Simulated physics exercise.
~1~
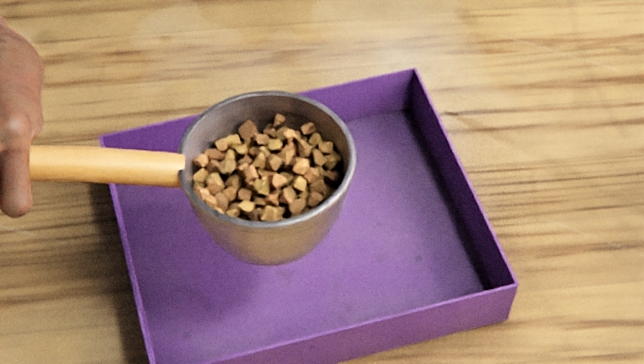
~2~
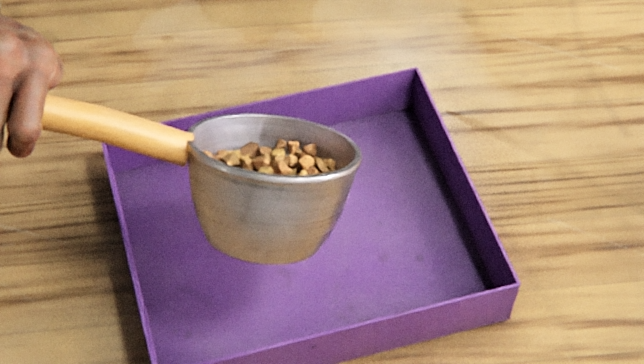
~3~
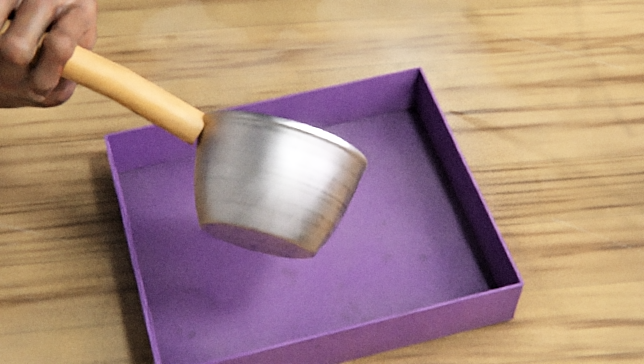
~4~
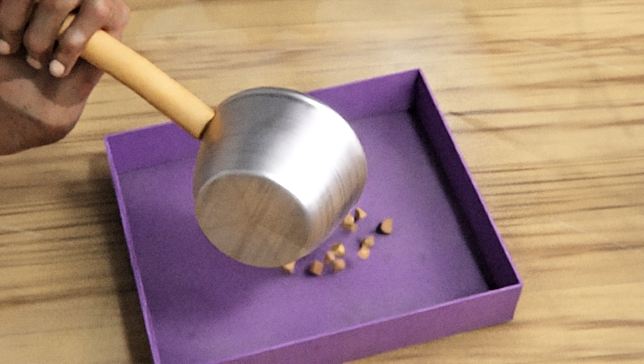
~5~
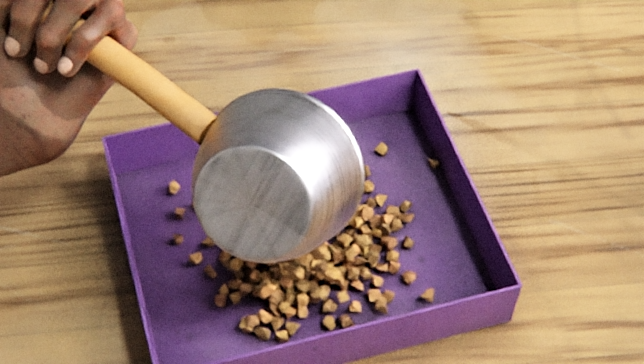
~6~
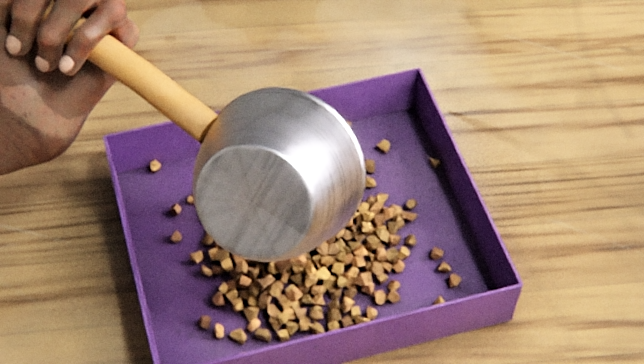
At the start, a hand at the left holds a metal ladle by its pale wooden handle, full of small brown puffed pieces, over an empty purple tray on a wooden table. The hand rises and tips the ladle toward the right, until its side hides the pieces. As the tilt deepens, the first few pieces drop into the tray. Many more tumble out, piling up below the ladle while some scatter toward the sides. At the end, the pieces lie in a loose heap in the tray, with the overturned ladle still held above them.
